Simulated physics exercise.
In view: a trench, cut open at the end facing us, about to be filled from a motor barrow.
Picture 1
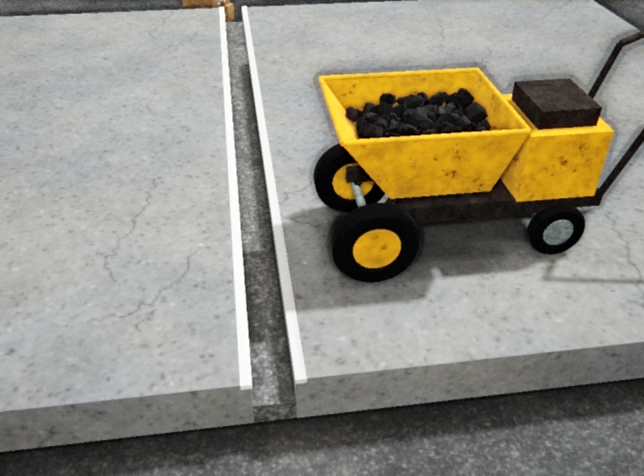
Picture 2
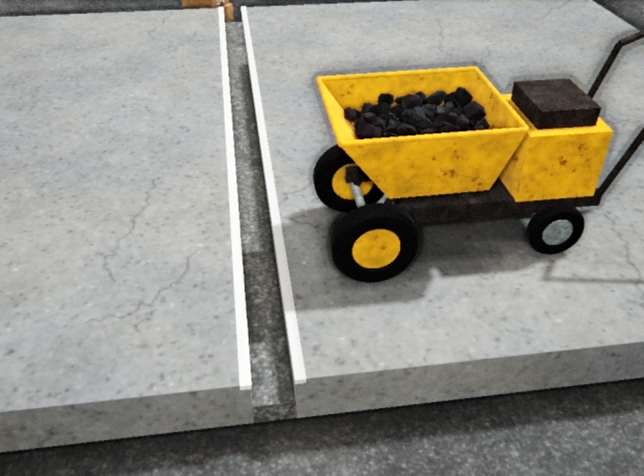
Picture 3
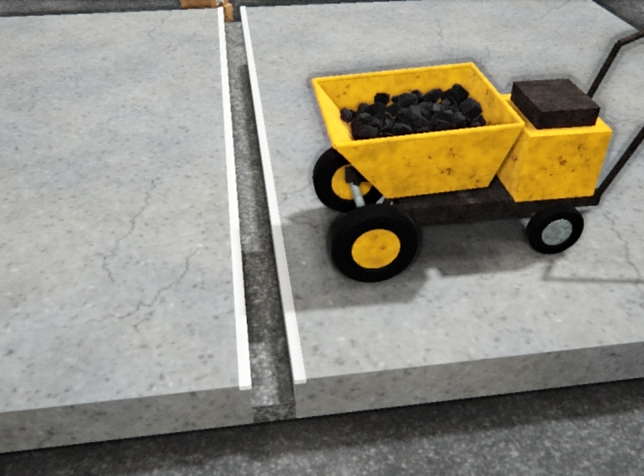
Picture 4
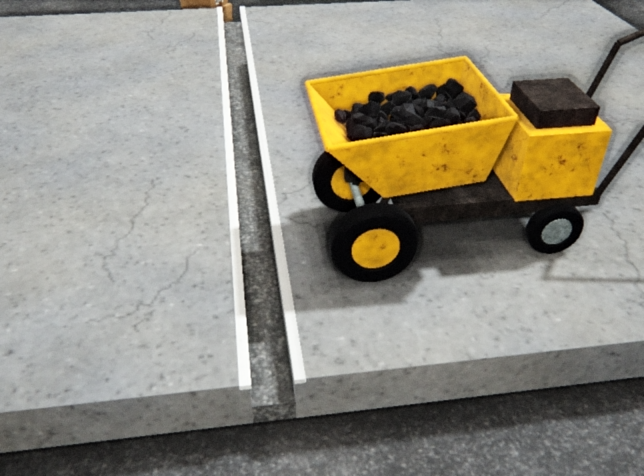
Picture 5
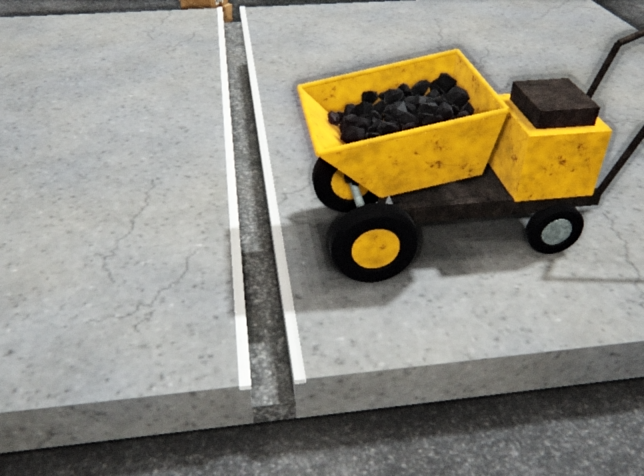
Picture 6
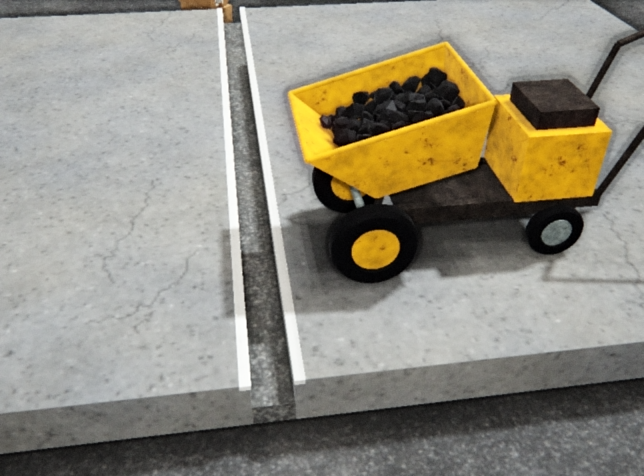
At first, a yellow motor barrow heaped with black lumps stands on a grey slab, its skip level, just right of a narrow trench edged in white. Then the skip begins to tilt, its left lip dipping slightly and gradually lower, until it slopes clearly toward the trench while the wheels stay put.
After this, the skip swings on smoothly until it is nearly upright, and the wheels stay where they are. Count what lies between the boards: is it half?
It catches under half.
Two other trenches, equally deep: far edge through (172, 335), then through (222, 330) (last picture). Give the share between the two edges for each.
Near 90 % and 50 %.
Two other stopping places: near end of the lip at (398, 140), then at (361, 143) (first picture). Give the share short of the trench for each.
About 20 and 0 per cent.
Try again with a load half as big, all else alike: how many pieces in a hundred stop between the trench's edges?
Close to 20 per cent.
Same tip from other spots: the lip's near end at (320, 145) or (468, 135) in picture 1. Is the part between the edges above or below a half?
At the first place less than half, at the second the smaller part.
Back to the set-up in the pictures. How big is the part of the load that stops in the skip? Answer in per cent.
About 20 per cent.
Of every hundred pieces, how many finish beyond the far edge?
It comes to 70 per cent or so.
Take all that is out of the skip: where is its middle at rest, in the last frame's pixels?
Close to (204, 250).
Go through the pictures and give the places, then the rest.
In the first picture, lip of the skip (344, 144), level; top of the load (429, 117), lumps of coal; first edge of the trench (292, 322); far edge (242, 327), the trench under half as wide as the skip, and about as deep as wide.
In the second picture, lip of the skip (341, 144), level; top of the load (427, 116).
In the third picture, lip of the skip (336, 146), tipped barely; top of the load (423, 115).
In the fourth picture, lip of the skip (328, 149), tipped a little; top of the load (431, 109).
In the fifth picture, lip of the skip (319, 154), tipped a little; top of the load (424, 105).
In the sixth picture, lip of the skip (308, 161), tipped clearly; top of the load (434, 109); first edge of the trench (291, 323); far edge (241, 328).
Just after the last frame, skip tipped steeply; every one in the skip.
A moment on, skip tipped right over; almost all in the skip; about a tenth beyond it; just a few falling.
Further on, skip tipped right over; roughly a third in the skip; just a few in or heaped over the trench; roughly two thirds beyond it.
When it is over, skip tipped right over; roughly a quarter in the skip; about a tenth in or heaped over the trench; roughly two thirds beyond it.
